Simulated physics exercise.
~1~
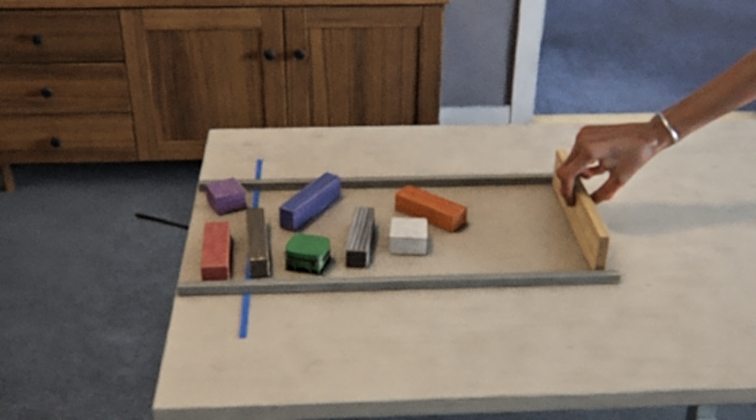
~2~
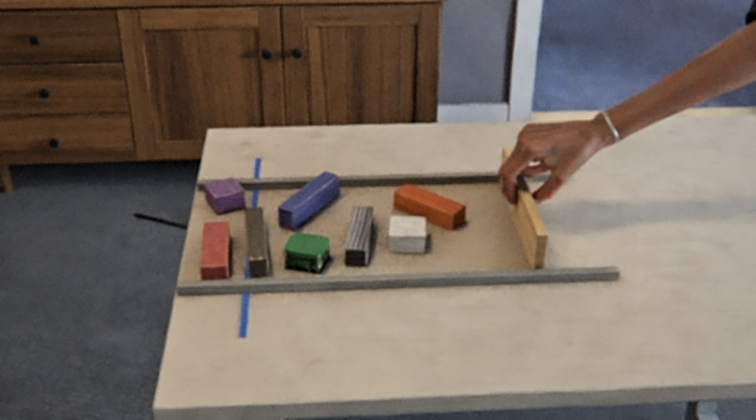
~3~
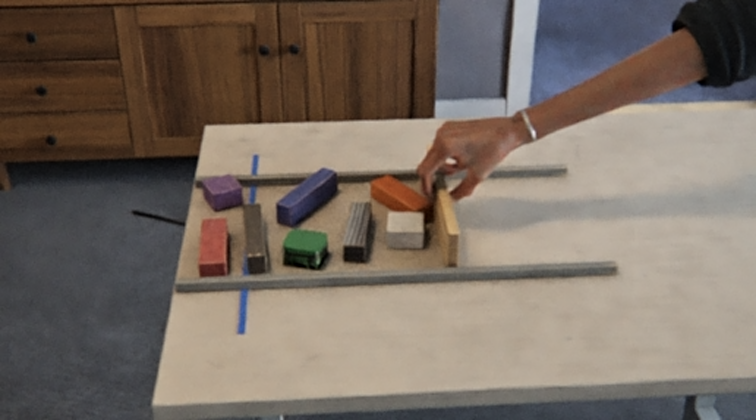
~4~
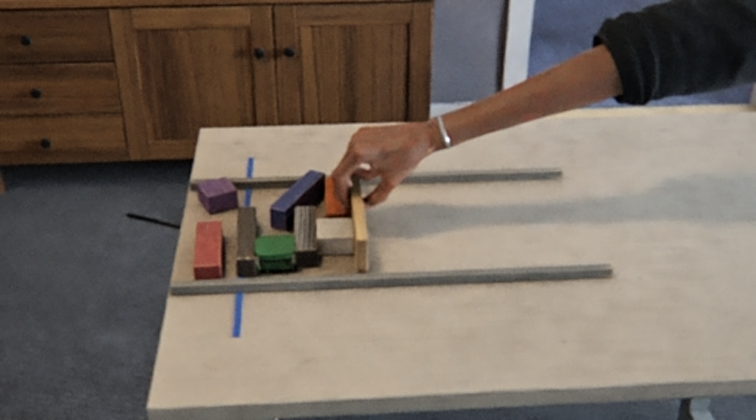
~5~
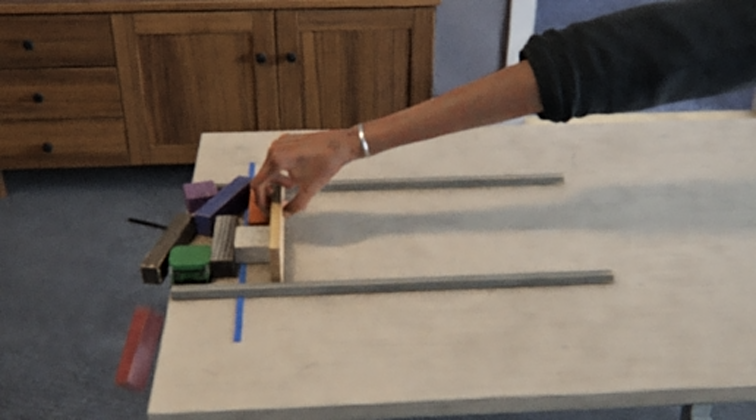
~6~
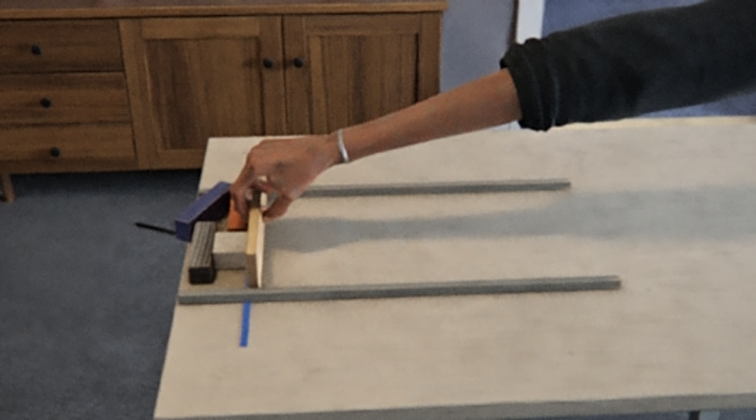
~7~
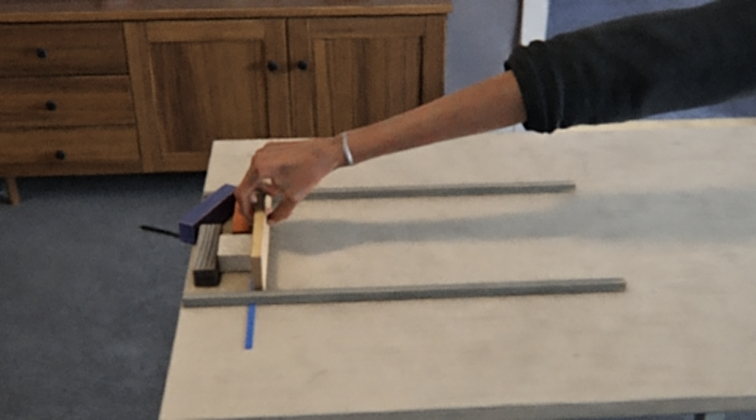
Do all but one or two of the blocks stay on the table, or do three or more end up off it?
Three or more end up off it. The red, green, dark and small purple blocks are gone from the table when the board stops near the tape.
